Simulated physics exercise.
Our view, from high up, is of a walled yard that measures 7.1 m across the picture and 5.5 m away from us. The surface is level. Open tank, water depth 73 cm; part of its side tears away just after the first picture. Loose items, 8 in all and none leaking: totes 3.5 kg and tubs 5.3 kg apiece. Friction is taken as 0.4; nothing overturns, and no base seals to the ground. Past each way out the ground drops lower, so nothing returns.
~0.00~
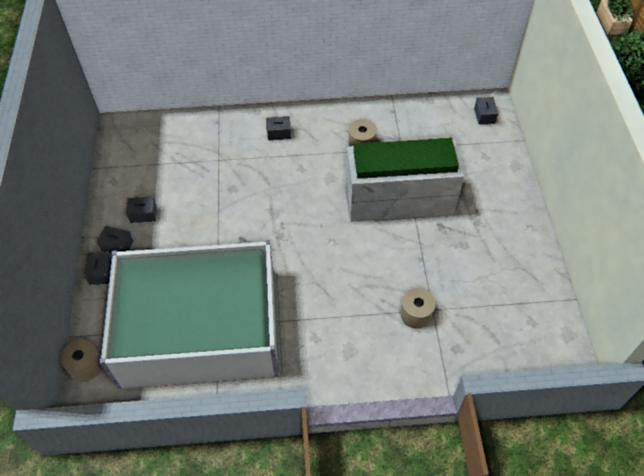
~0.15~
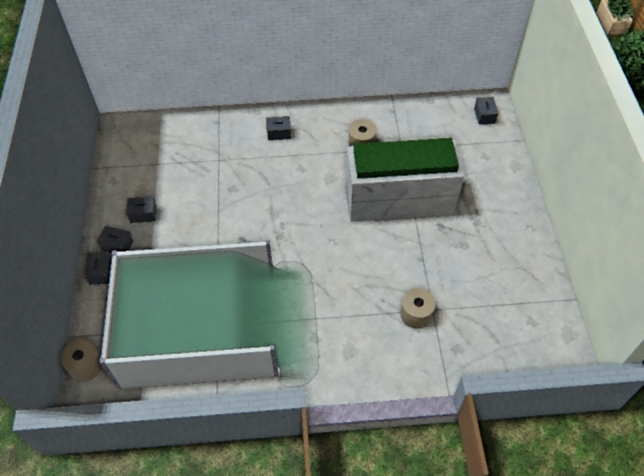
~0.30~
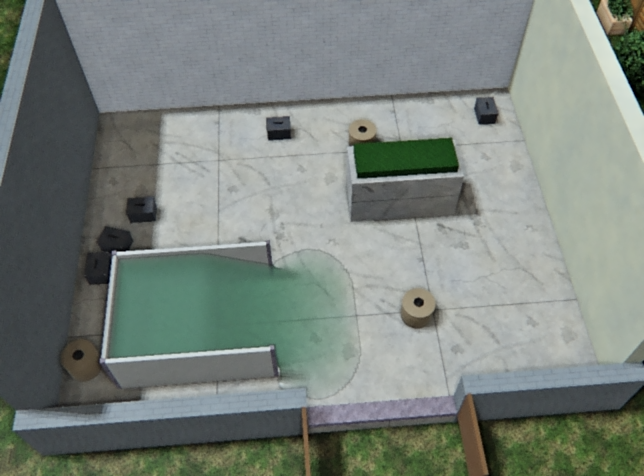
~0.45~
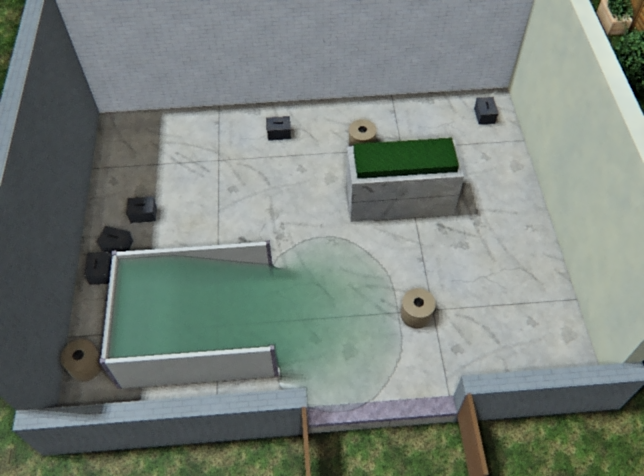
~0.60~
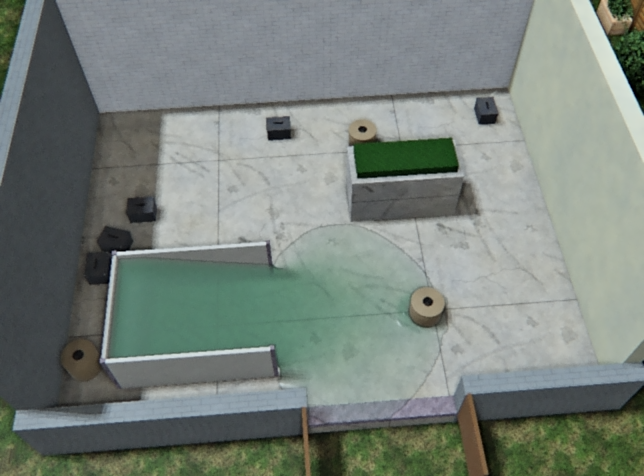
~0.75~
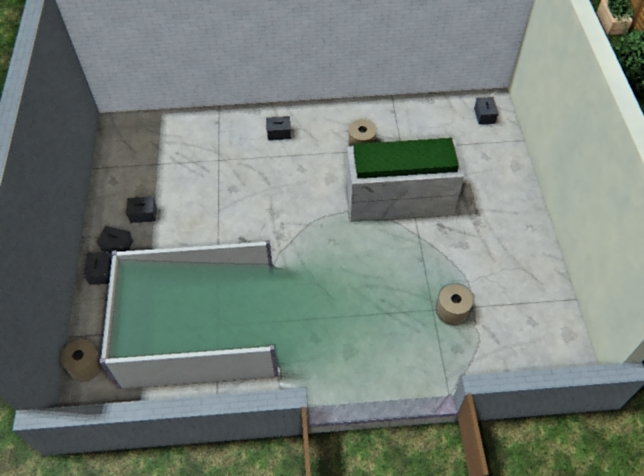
Green water pours from a tank's open right side, spreads, and pushes a tan tub right.
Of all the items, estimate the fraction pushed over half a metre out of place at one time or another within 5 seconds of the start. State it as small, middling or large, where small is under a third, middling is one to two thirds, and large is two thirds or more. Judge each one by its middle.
Small.
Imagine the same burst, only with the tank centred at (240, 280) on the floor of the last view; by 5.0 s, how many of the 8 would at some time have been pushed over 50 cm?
In that case the number is 3.
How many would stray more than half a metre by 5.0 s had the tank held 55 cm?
That would give 2.
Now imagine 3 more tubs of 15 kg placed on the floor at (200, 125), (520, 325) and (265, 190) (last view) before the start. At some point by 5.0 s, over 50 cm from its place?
Answers in order are does not cross, crosses the line and does not cross.
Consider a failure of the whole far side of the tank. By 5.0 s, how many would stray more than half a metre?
Then it comes to 7 of them.
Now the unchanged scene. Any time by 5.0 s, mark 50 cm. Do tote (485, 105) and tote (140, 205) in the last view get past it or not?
Result, in order: Exceeded; not exceeded.
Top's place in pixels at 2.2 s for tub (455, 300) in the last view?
Look for it near (570, 284).
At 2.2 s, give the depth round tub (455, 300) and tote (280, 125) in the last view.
Roughly 23 and 0 cm.
After 1.1 s 1 of 8 are over 50 cm from their spots; 0 afloat.
After 2.2 s 1 of 8 are over 50 cm from their spots; 1 afloat.
After 3.5 s 2 of 8 are over 50 cm from their spots; 2 afloat.
After 5.0 s 2 of 8 are over 50 cm from their spots, and 2 have been at some point; 2 afloat.
